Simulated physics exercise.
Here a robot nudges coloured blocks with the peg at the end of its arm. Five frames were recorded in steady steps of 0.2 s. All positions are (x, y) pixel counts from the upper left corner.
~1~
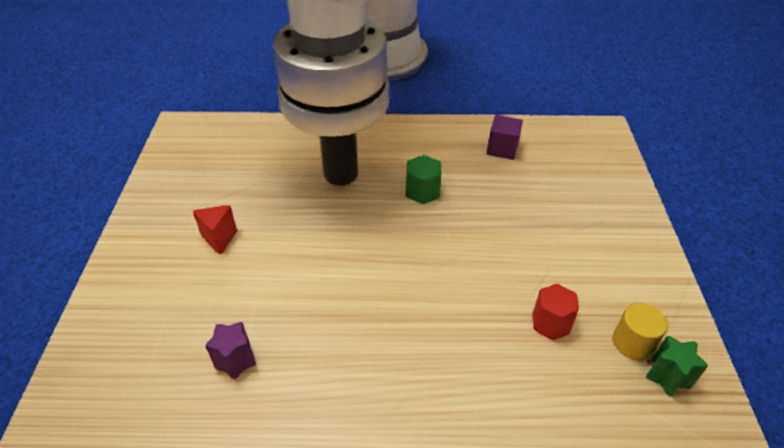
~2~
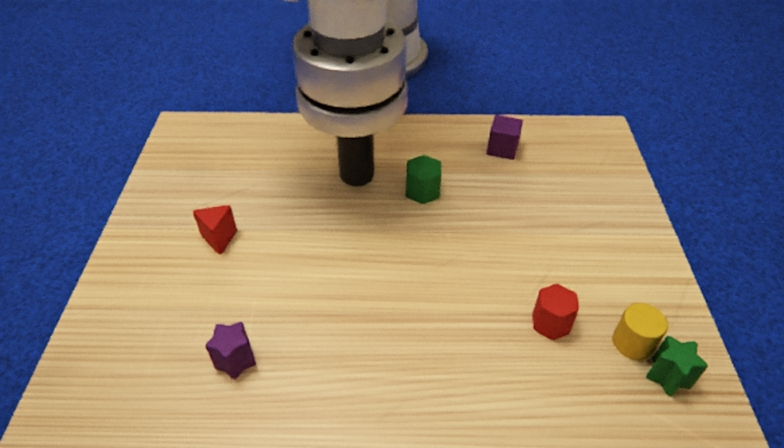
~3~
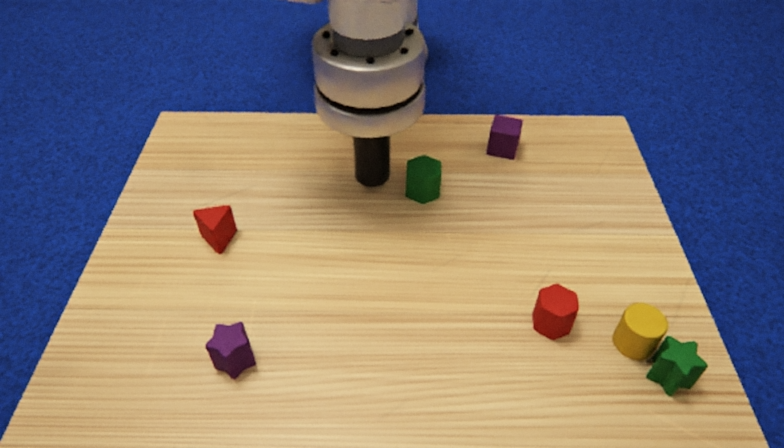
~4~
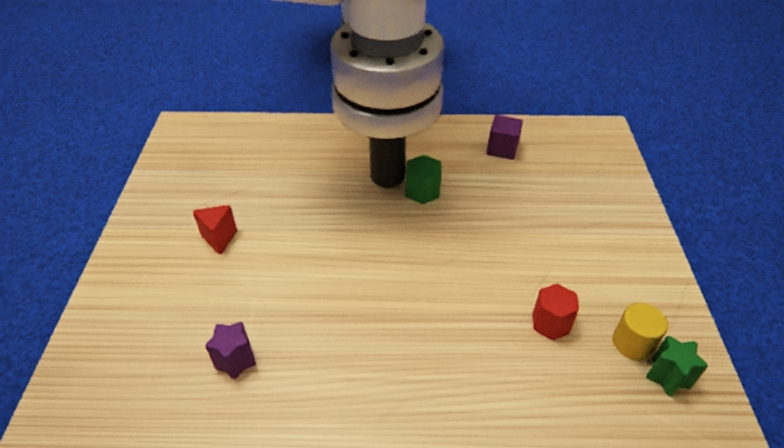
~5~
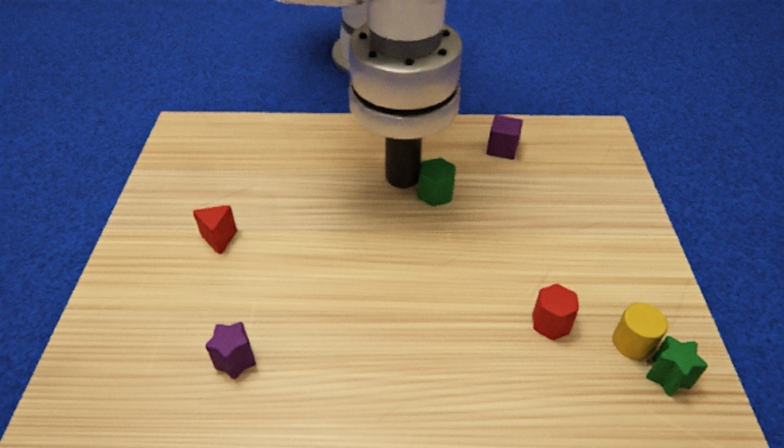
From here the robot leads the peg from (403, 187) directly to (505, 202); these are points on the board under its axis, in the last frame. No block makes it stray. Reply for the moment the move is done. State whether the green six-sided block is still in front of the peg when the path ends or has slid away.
The peg still pushes it.
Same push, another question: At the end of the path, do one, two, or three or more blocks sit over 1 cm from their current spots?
I'm going with one.
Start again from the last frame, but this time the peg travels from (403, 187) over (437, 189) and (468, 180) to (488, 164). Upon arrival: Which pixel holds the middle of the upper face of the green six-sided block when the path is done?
It will end up at (491, 177).
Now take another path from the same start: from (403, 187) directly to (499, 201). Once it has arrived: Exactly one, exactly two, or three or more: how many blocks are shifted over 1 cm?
The number will come to 1.
What follows on the original path. One third of the way, peg (437, 183); green six-sided block (473, 176).
Two thirds of the way, peg (473, 189); green six-sided block (510, 184), turned 20° clockwise.
At the end, peg (507, 194); green six-sided block (545, 191), turned 30° clockwise; purple four-sided block in place.
